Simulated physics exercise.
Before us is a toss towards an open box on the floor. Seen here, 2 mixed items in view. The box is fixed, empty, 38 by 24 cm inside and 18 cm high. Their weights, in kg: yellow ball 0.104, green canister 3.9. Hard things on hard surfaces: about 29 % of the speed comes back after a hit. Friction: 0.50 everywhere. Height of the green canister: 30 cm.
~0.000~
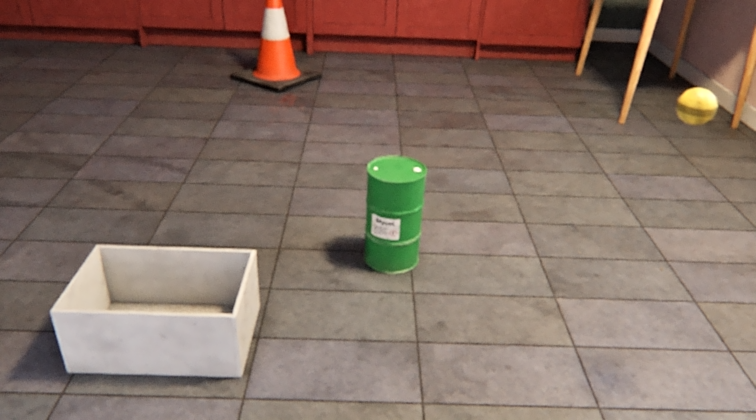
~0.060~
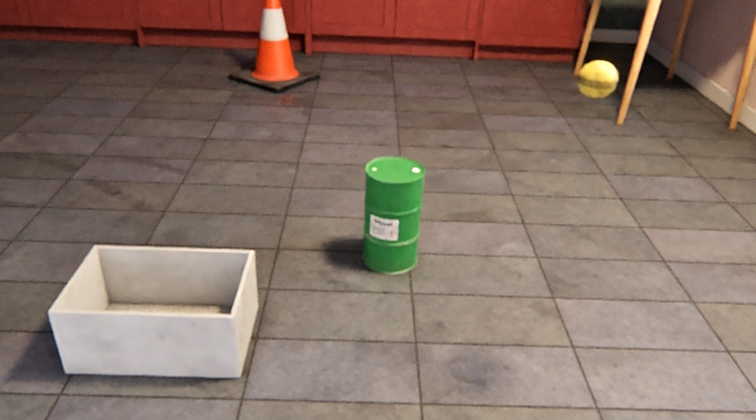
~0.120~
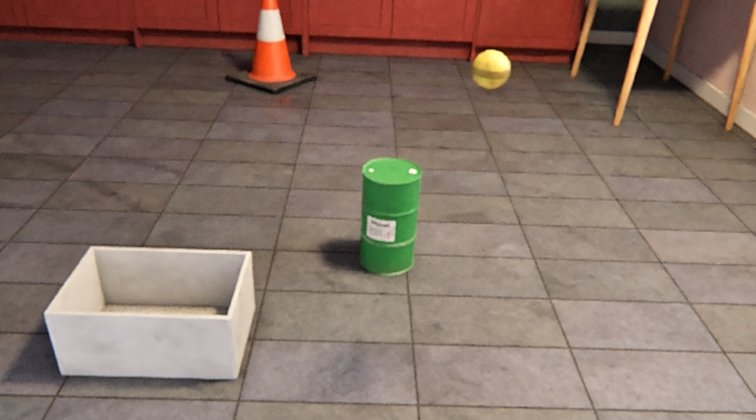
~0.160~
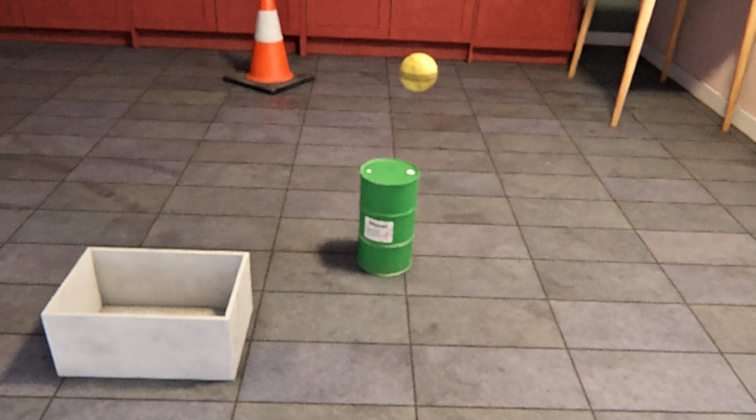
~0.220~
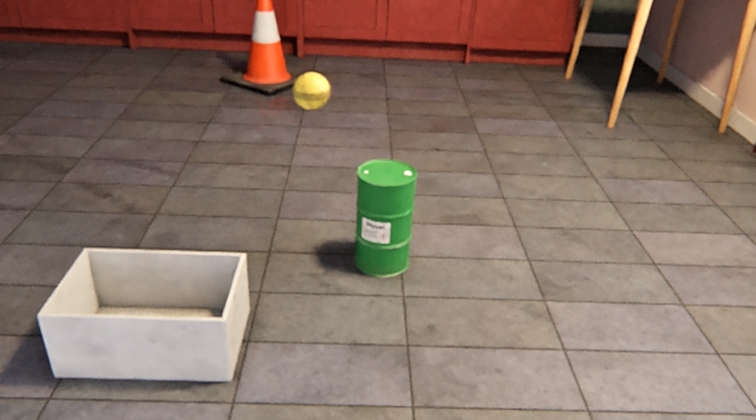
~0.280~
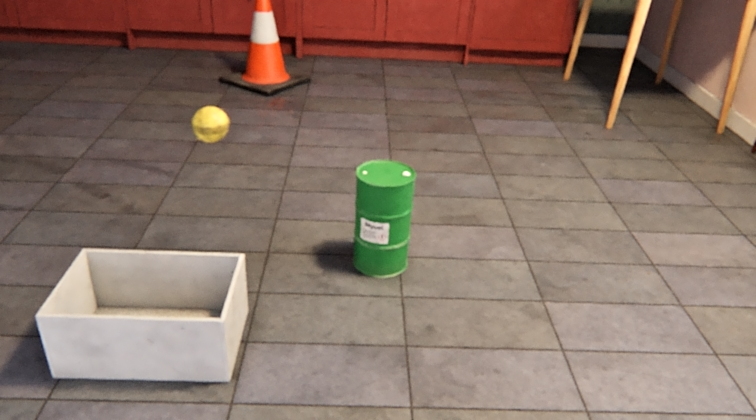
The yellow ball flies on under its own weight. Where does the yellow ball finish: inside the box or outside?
In the end the ball misses or hops out.
After 0.48 s, ball outside, 52 cm from the box's middle.
After 0.68 s, ball outside, 101 cm from the box's middle.
After 0.98 s, ball outside, 148 cm from the box's middle.
In the end (1.1 s), ball outside, 157 cm from the box's middle; green canister under 10 cm from the start.
